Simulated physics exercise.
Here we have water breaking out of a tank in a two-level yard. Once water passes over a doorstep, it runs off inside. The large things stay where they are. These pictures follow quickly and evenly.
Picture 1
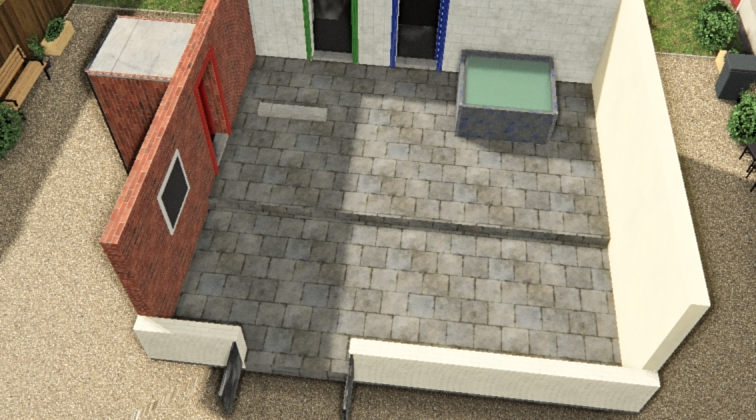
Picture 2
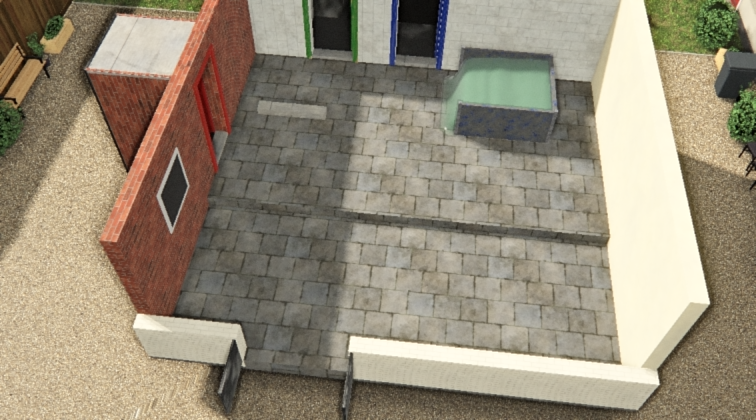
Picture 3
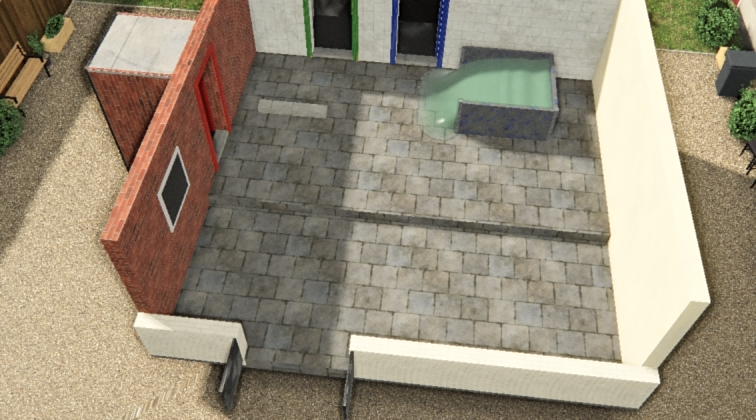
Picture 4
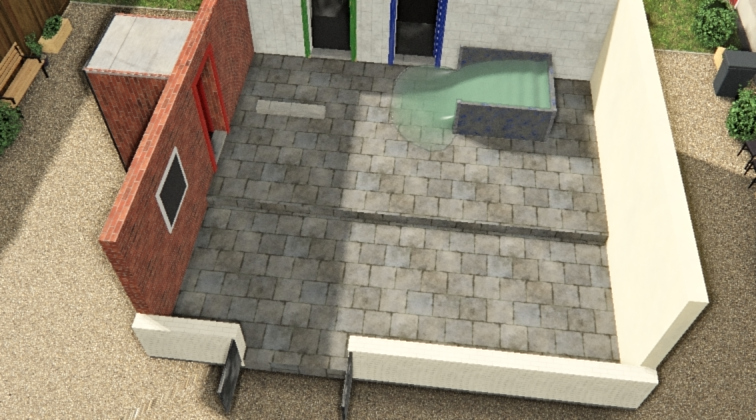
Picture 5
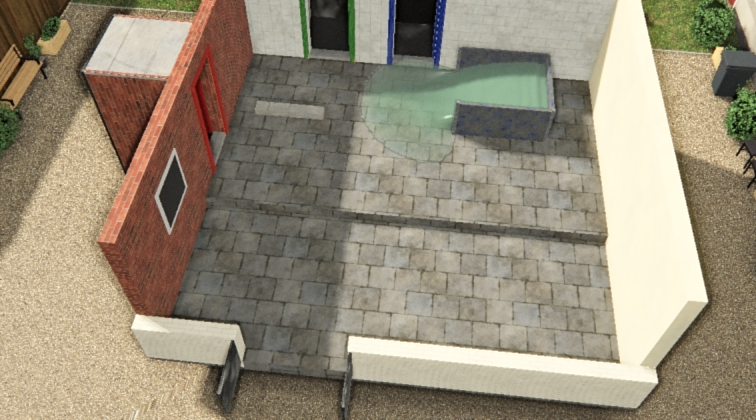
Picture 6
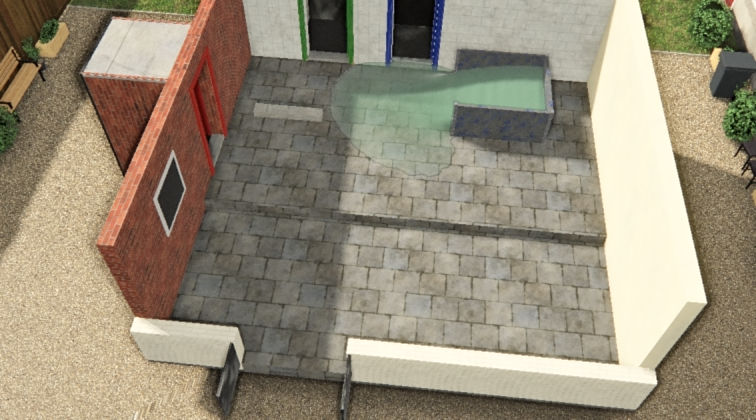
At first, a dark-walled tank of green water stands whole and still in a walled, paved yard. Then water bursts from its left side and pushes leftward across the upper paving, spreading wider in front of the blue-framed door and reaching toward the green-framed one while the lower level stays clear.
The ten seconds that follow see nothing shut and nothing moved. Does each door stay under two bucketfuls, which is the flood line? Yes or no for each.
Green door - no, it floods; red door - no, it floods; blue door - no, it floods.
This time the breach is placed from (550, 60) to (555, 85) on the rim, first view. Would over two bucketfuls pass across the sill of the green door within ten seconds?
Door green: It stays beneath the limit.
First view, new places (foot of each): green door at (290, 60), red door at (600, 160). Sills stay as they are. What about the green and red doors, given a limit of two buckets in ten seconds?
I think the green door crosses the line and the red door remains below the mark.
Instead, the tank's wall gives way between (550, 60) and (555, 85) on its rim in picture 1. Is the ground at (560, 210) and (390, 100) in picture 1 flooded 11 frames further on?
As listed: Submerged, unflooded.
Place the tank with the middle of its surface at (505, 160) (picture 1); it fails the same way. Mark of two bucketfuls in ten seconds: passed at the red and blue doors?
Door by door: The red one exceeds the limit, the blue one stays within the limit.
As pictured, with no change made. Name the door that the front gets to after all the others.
My pick is the red one.
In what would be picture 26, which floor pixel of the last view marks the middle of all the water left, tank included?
(324, 122).
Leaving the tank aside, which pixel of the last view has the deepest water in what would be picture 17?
I'd go with (266, 63) as the deepest place.
A moment on, water covers 30 % of the floor; the green door wet at the sill, nothing in, the red door not reached, the blue door under two buckets in.
Next, water covers 35 % of the floor; the green door under two buckets in, the red door under two buckets in, the blue door over two buckets in.
Then, water covers 40 % of the floor; the green door under two buckets in, the red door over two buckets in, the blue door over two buckets in.
Later, water covers 55 % of the floor; the green door over two buckets in, the red door over two buckets in, the blue door over two buckets in.
In the end, water covers 85 % of the floor; the green door over two buckets in, the red door over two buckets in, the blue door over two buckets in.
